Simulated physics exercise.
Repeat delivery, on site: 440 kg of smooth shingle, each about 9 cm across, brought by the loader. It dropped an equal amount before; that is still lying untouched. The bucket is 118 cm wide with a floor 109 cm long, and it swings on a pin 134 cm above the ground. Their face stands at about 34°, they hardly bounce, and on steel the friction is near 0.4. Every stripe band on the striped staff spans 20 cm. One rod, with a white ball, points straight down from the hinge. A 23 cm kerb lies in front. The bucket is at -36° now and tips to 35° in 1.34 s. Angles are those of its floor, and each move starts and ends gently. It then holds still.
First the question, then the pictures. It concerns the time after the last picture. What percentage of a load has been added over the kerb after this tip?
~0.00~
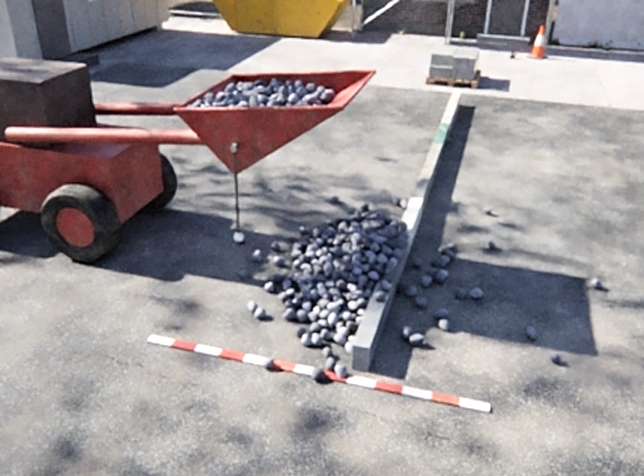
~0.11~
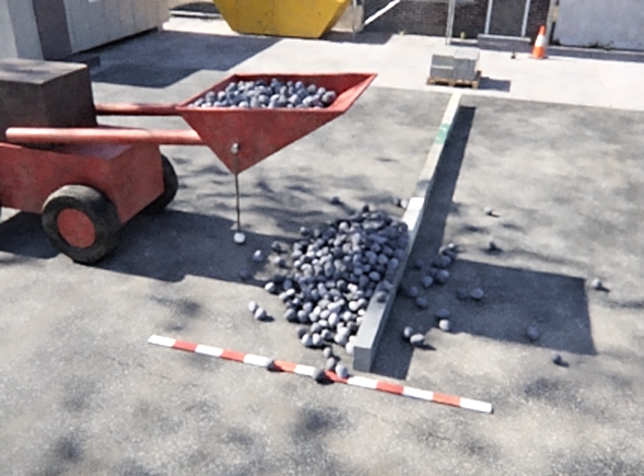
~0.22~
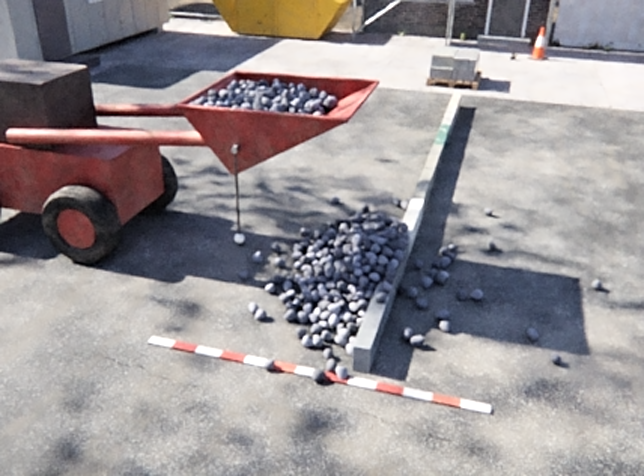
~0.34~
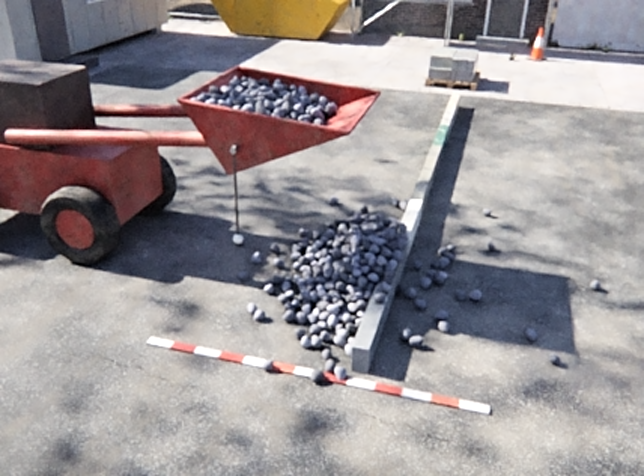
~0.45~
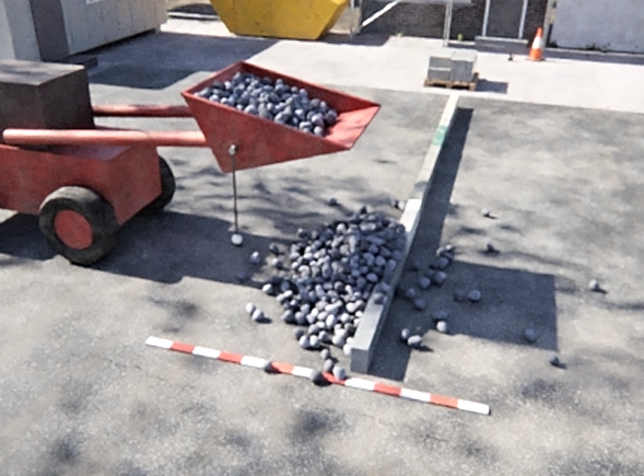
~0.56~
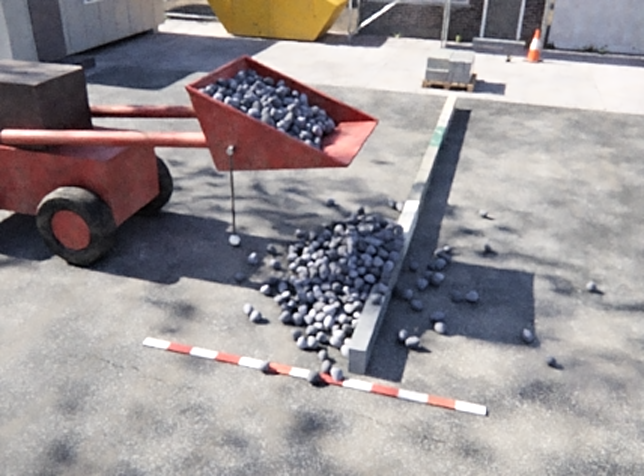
38 %.
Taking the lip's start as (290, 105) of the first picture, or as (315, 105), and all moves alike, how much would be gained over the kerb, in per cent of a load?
Near 0 in a hundred, then near 10 in a hundred.
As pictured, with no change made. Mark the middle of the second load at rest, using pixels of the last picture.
Roughly at pixel (370, 264).
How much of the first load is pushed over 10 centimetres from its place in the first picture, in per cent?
Close to 20 in a hundred of them.
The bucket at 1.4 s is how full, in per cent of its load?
Around 65 per cent of the load is still inside.
After 1.0 s the floor is at 24°; in per cent of one load, 100 in the bucket, 95 on this side of the kerb, 5 over the kerb; the foremost stones are at (501, 290).
After 1.4 s the floor is at 35°; in per cent of one load, 66 in the bucket, 128 on this side of the kerb, 5 over the kerb; the foremost stones are at (501, 290).
After 1.8 s the floor is at 35°; in per cent of one load, 20 in the bucket, 163 on this side of the kerb, 17 over the kerb; the foremost stones are at (502, 287).
After 4.6 s the floor is at 35°; in per cent of one load, 0 in the bucket, 157 on this side of the kerb, 43 over the kerb; the foremost stones are at (557, 298). Net gain over the kerb, 38.
